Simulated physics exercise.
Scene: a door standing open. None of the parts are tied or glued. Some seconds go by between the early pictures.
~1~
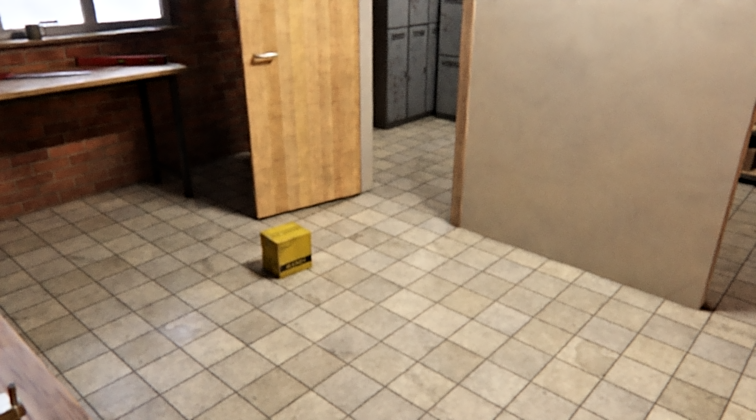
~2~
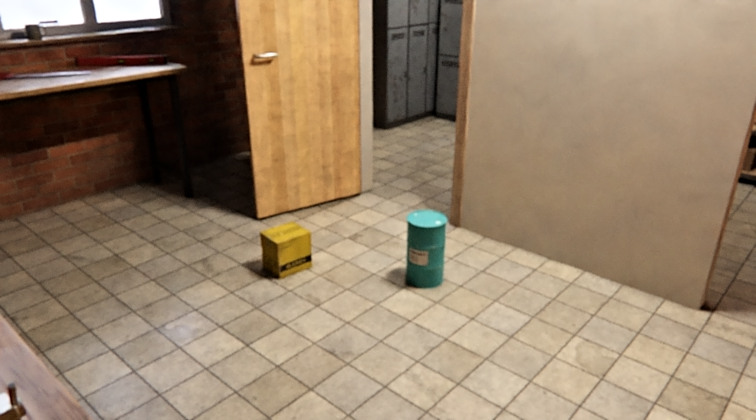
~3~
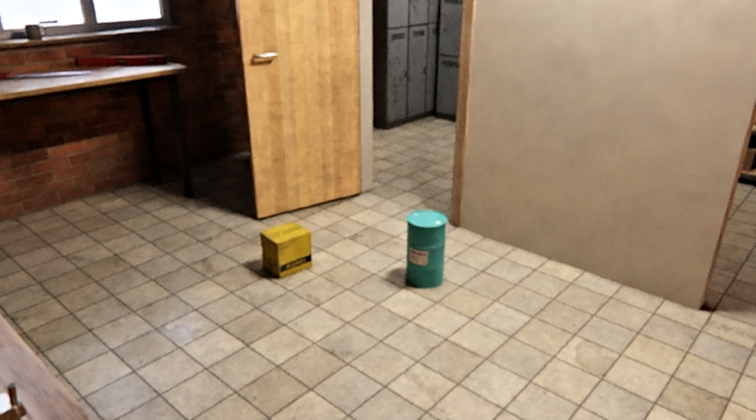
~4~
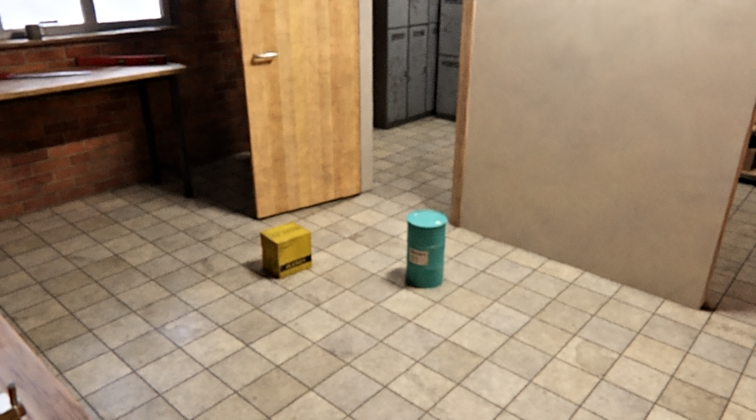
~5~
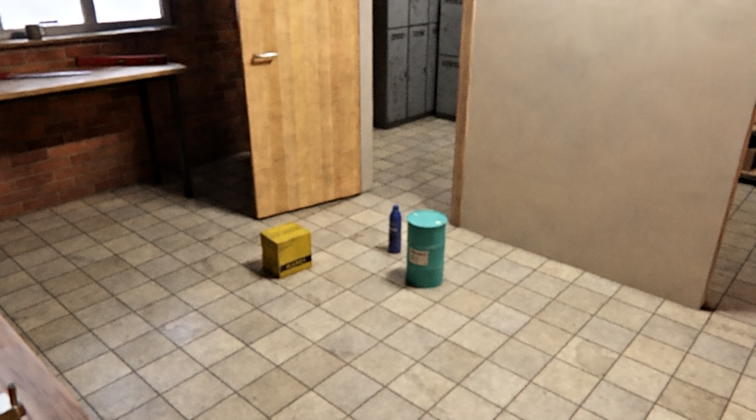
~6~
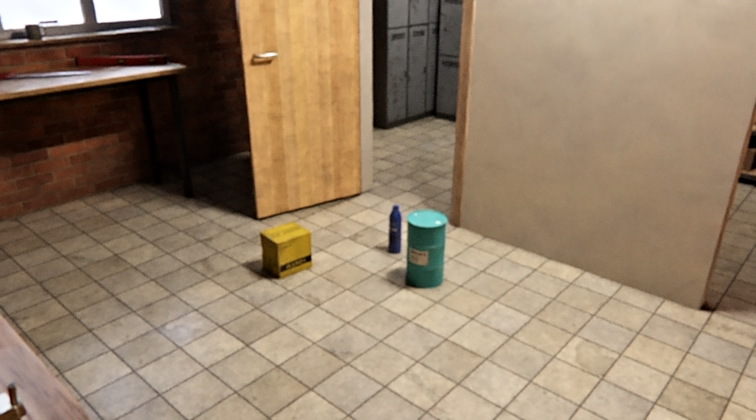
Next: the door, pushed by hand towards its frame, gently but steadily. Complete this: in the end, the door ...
In the end, the door swings shut.
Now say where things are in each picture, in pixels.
In the first picture, door wide open and still.
In the second picture, door wide open and still; turquoise canister (426, 249); yellow box (287, 250).
In the third picture, door wide open and still; turquoise canister (426, 249); yellow box (287, 250).
In the fourth picture, door wide open and still; turquoise canister (426, 249); yellow box (287, 250).
In the fifth picture, door wide open and still; turquoise canister (426, 249); yellow box (287, 250).
In the sixth picture, door wide open and still; blue bottle (395, 229); turquoise canister (426, 249).
Then, 0.80 s past the last view, open by 82°.
Then, 1.50 s past the last view, open by 52°.
Then, 2.30 s past the last view, open by 17°.
Finally, open by 0°; all 3 still in place. Final places as the last picture's camera would see them, blue bottle near (395, 229).
